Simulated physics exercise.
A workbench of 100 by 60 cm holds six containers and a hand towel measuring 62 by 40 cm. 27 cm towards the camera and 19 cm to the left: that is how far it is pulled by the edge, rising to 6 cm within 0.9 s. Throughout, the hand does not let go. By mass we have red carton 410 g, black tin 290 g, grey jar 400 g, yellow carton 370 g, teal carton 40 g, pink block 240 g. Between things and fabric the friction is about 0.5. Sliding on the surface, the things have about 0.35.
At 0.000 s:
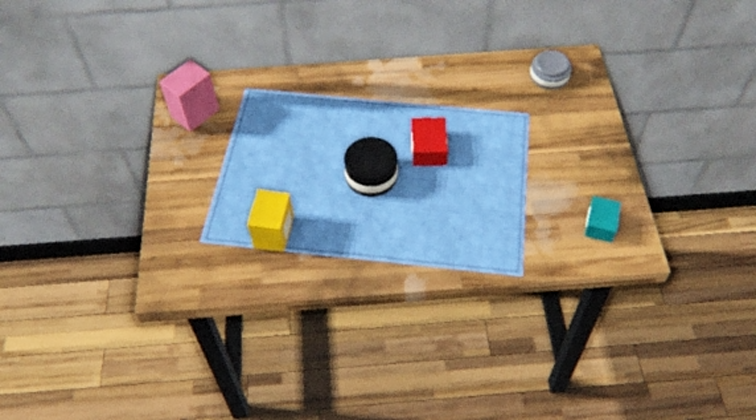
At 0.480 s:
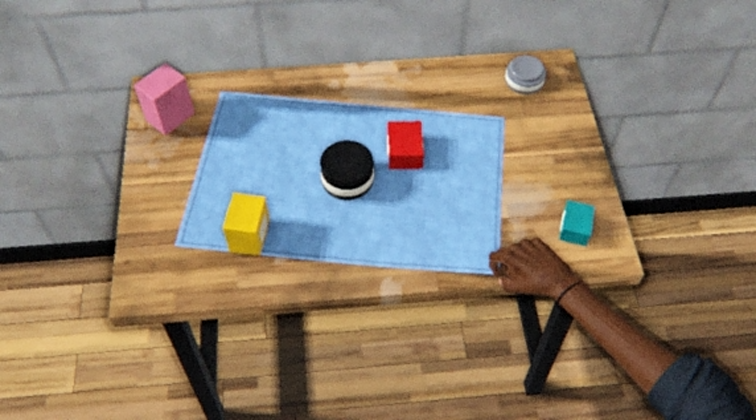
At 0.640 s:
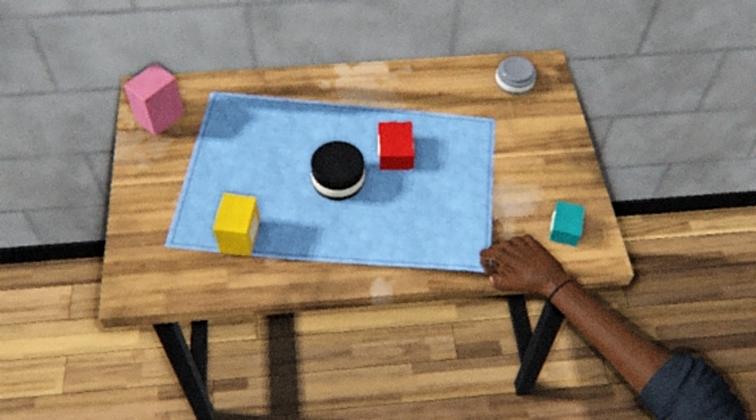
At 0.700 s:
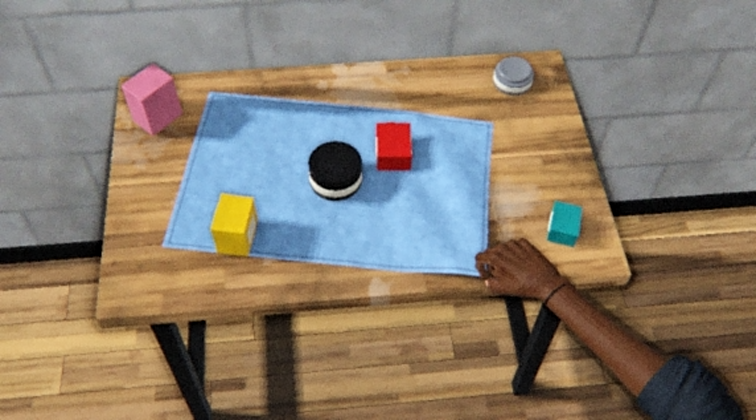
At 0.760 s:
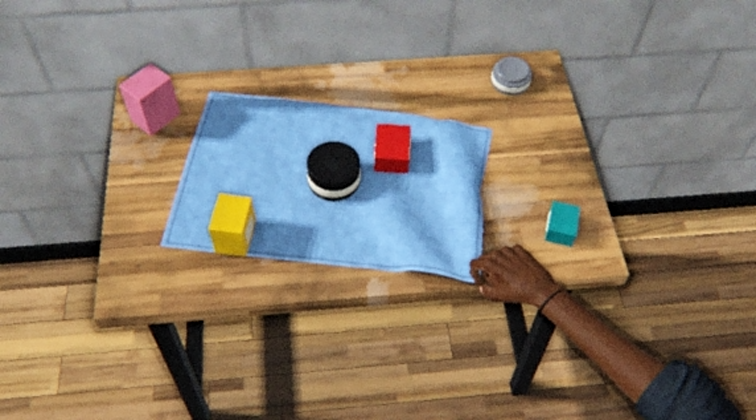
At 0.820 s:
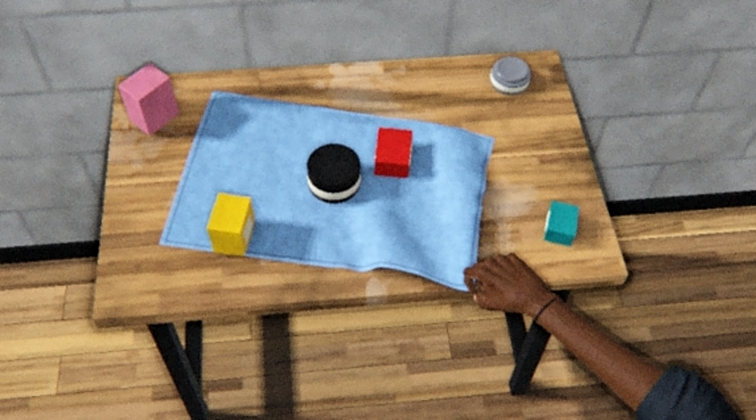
The footage shows a wooden workbench with a blue hand towel holding black, red and yellow containers; a hand grips the towel's near right corner and pulls it slightly toward the near edge, wrinkling the cloth and shifting the red carton slightly.
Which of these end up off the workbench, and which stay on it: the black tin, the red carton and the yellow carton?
At the end, the black tin will not come off, the red carton will not come off, the yellow carton will not come off.
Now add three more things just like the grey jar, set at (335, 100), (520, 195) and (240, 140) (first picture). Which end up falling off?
Taking them one by one: Is left on top, then is lost, then is left on top.
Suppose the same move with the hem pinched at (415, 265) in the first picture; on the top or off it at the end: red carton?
Result - red carton is gone from the top.
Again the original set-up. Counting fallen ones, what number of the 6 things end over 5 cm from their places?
The total comes out at 2.
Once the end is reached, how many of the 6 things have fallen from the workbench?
In total, 0 of the things.
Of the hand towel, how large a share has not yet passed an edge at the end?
Near 70 in a hundred.
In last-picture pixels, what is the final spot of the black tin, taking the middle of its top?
(357, 239).
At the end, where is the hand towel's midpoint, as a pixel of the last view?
Centre in the last view: Approx. (359, 255).
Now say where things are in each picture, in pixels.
The first picture shows shows, black tin (371, 157); red carton (430, 134); yellow carton (269, 208); hand towel corners (201, 242) (246, 89) (529, 114) (522, 276).
The second picture shows shows, hand towel corners (176, 246) (221, 92); grip (499, 275).
The third picture shows shows, hand towel corners (166, 247) (212, 92); grip (490, 272).
The fourth picture shows shows, hand towel corners (163, 247) (210, 93); grip (486, 276).
The fifth picture shows shows, red carton (393, 141); hand towel corners (161, 246) (210, 92); grip (480, 282).
The sixth picture shows shows, black tin (334, 164); red carton (394, 145); yellow carton (229, 213); hand towel corners (160, 244) (214, 91) (494, 139); grip (474, 291).
At 1.0 s, 95 % of the hand towel is still over the top; red carton 9 cm off its start, black tin 5 cm off its start.
At 1.2 s, 85 % of the hand towel is still over the top; red carton 16 cm off its start, black tin 10 cm off its start.
At 1.3 s, 75 % of the hand towel is still over the top; red carton 25 cm off its start at (426, 240), black tin 16 cm off its start at (354, 227).
At 1.5 s, 70 % of the hand towel is still over the top; red carton 29 cm off its start, black tin 19 cm off its start, yellow carton 2 cm off its start.
At 3.1 s, 70 % of the hand towel is still over the top; red carton 29 cm off its start at (429, 256), black tin 19 cm off its start at (357, 239), yellow carton 2 cm off its start at (234, 222).
